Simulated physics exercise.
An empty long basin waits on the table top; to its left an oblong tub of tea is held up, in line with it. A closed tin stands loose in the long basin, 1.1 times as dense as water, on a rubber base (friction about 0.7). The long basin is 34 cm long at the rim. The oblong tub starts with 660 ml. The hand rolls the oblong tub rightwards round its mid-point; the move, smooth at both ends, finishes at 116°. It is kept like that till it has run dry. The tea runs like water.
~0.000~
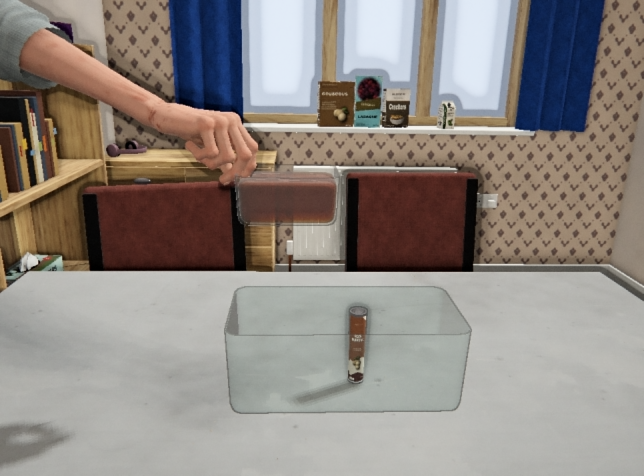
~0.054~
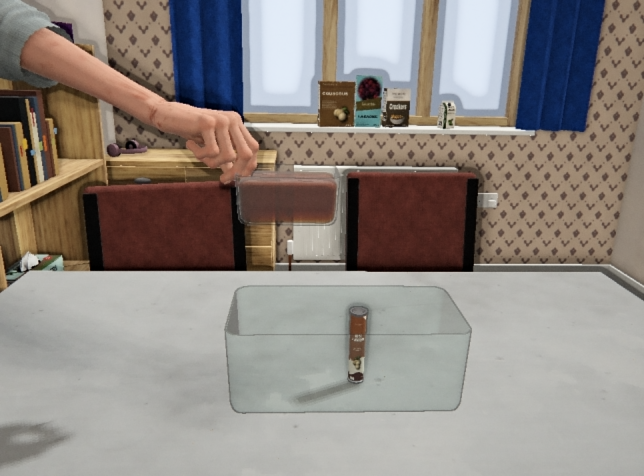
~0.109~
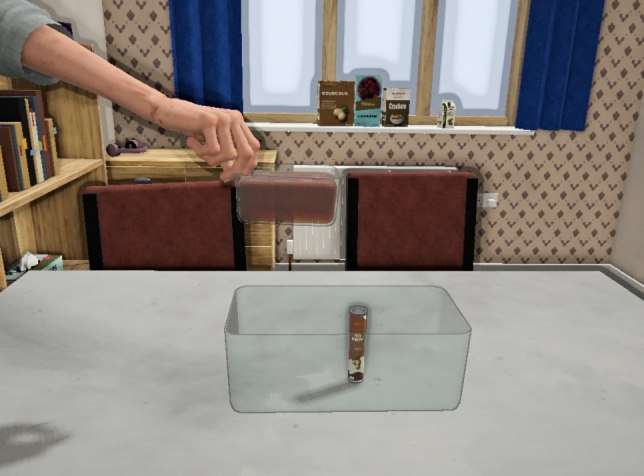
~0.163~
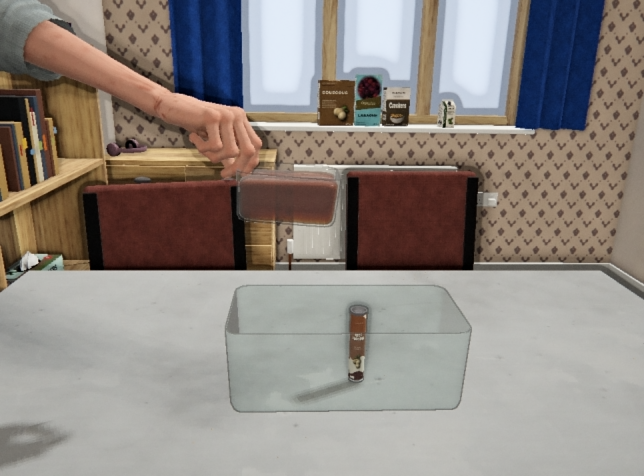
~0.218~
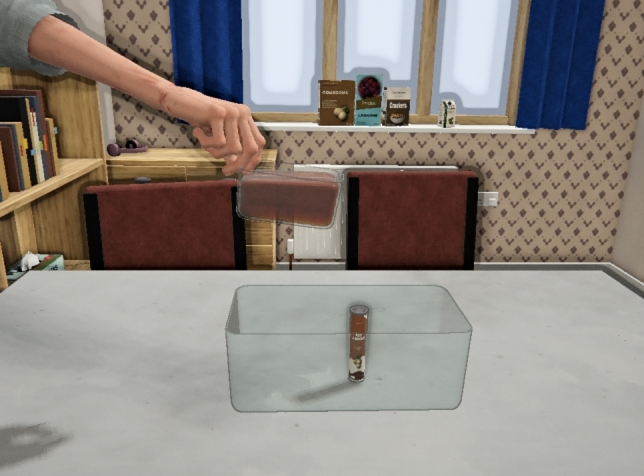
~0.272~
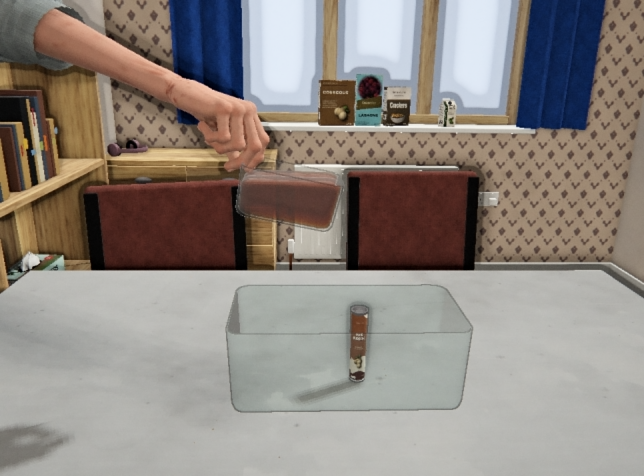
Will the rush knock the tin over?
It remains upright.
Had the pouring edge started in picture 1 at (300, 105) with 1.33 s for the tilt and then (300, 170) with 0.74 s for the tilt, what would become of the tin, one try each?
First it keeps standing; then it goes over.
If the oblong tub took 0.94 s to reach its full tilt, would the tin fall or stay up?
The tin remains upright.
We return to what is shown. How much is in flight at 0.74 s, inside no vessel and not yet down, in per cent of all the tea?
About 42 per cent.
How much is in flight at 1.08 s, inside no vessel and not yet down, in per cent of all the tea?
About 8 per cent.
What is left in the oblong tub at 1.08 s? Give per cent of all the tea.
Near 4 in a hundred.
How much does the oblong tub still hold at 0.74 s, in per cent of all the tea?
About 36 per cent.
Then, 0.74 s in, the tilt is 68° and 37 per cent is still to pour; the tin stands where it began.
Then, 1.08 s in, the tilt is 106° and 4 per cent is still to pour; the tin stands where it began.
Then, 1.44 s in, the tilt is 116° and 0 per cent is still to pour; the tin stands where it began.
Then, 1.83 s in, the tilt is 116° and 0 per cent is still to pour; the tin stands where it began.
Finally, the tin stands where it began.
